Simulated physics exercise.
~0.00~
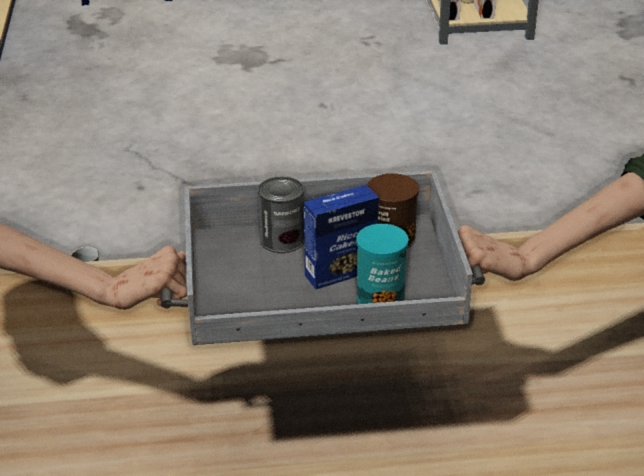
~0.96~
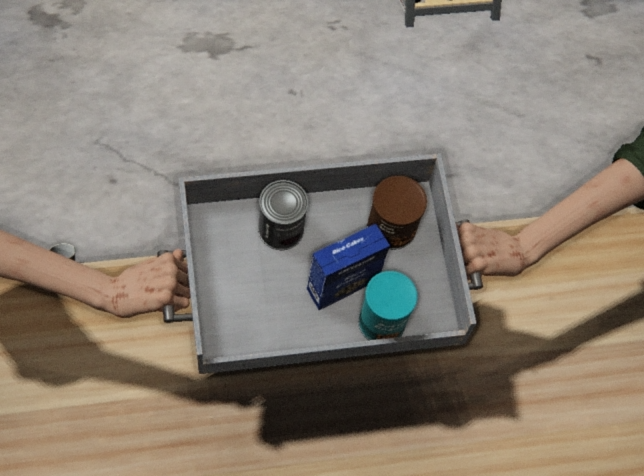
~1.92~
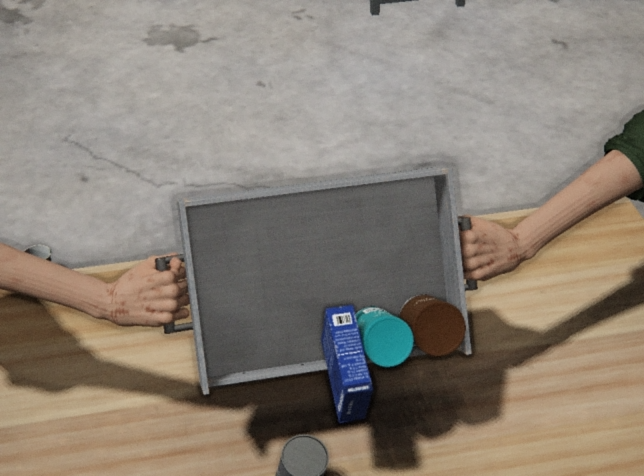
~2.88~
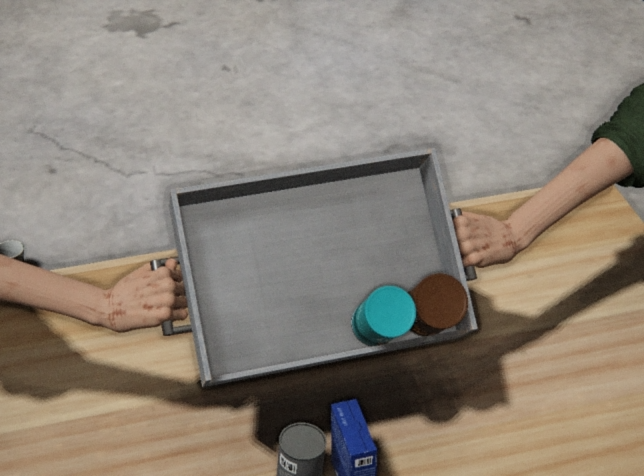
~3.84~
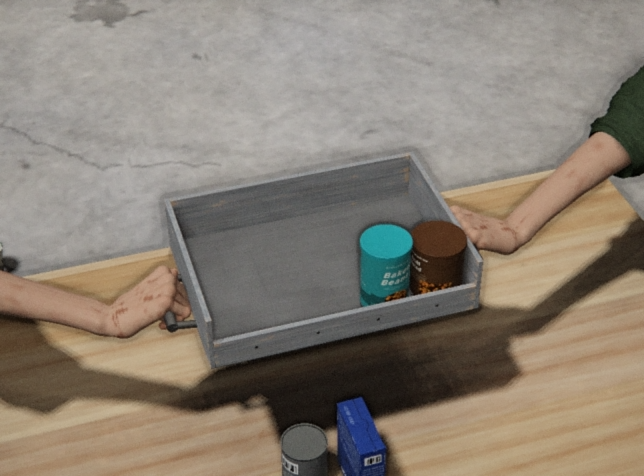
Two hands tipped a gray open crate steeply toward the viewer, sending a gray tin and a blue packet over its low near side onto the wooden surface, then swung it back, with the turquoise and brown tins still inside, having slid right.
